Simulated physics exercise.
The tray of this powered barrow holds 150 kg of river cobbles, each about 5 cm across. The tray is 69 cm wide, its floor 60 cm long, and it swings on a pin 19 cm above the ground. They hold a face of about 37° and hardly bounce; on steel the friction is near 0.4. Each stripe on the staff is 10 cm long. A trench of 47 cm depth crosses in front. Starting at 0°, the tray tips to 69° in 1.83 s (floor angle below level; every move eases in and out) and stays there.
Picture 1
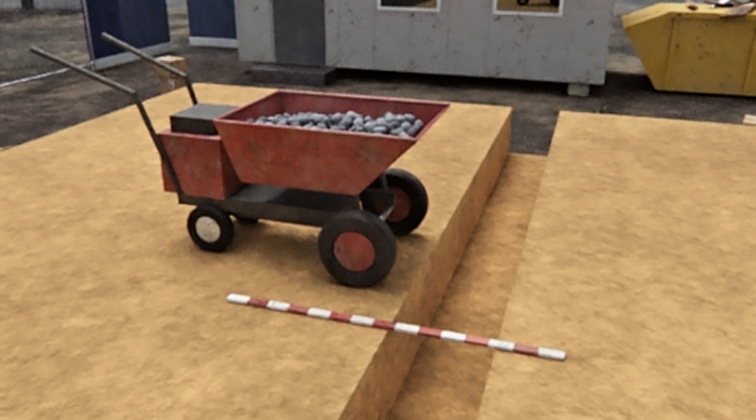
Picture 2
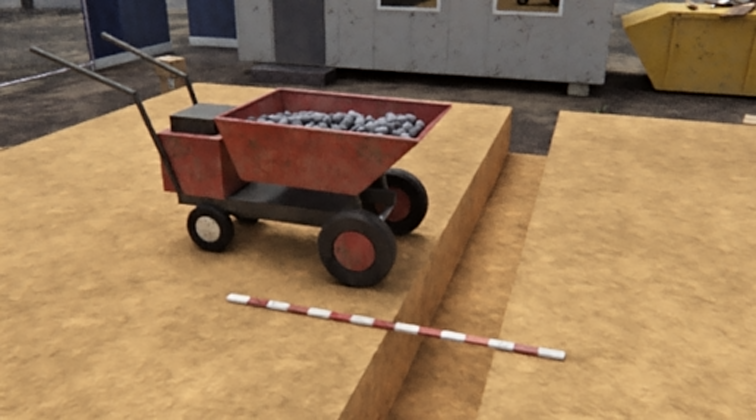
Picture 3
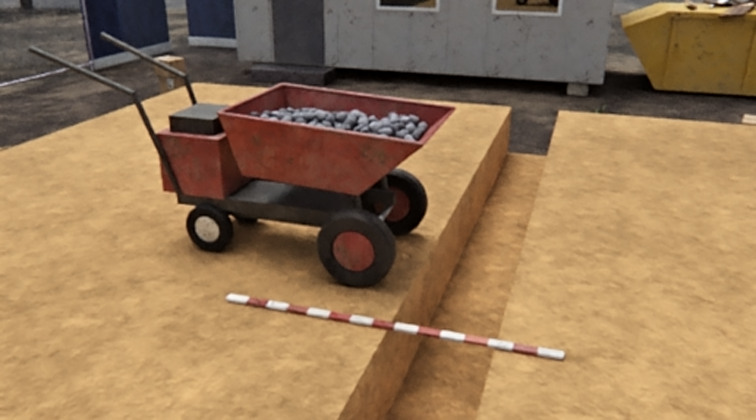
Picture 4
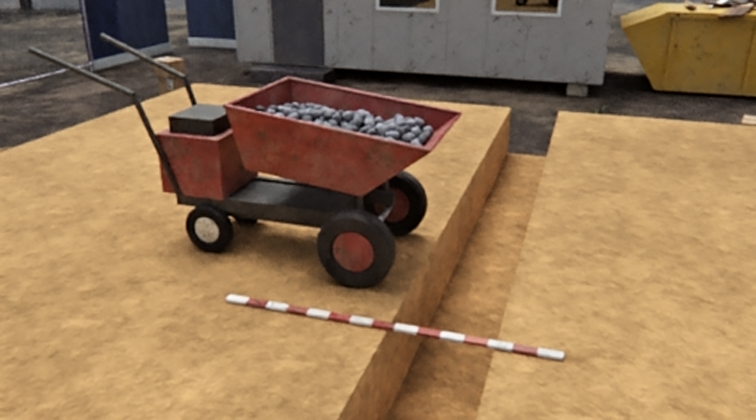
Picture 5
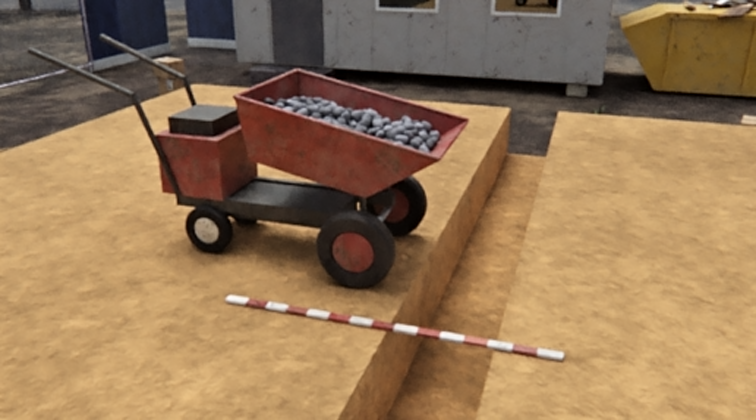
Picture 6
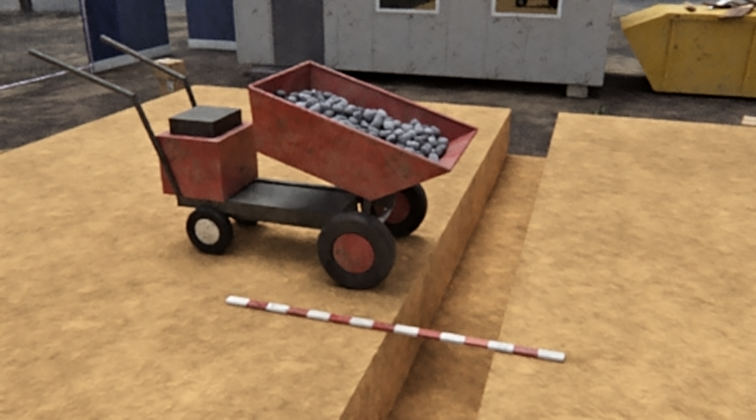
We see a red powered barrow loaded with grey cobbles standing beside a trench, a red-and-white staff on the ground before it; its tray, level at first, gradually tilts forward to the right, the back end rising.
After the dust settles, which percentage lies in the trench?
Some 41 per cent of it.
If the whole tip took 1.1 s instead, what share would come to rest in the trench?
In that case some 35 per cent.
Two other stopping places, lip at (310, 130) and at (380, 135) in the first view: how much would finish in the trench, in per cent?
Near 95 per cent from the first place, 85 from the second.
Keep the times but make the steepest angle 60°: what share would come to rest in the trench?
In that case some 50 per cent.
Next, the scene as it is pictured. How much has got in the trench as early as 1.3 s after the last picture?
Some 10 per cent.
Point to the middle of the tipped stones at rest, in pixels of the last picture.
Their middle is at about (536, 279).
Then, 0.8 s after the last picture the floor is at 58°, 100 % in the tray; the foremost stones are at (506, 227).
Then, 1.3 s after the last picture the floor is at 69°, 44 % in the tray, 10 % in the trench, 46 % past the trench; the foremost stones are at (636, 295).
Then, 1.7 s after the last picture the floor is at 69°, 18 % in the tray, 19 % in the trench, 63 % past the trench; the foremost stones are at (715, 325).
Then, 3.6 s after the last picture the floor is at 69°, 0 % in the tray, 41 % in the trench, 59 % past the trench; the foremost stones are at (756, 340).
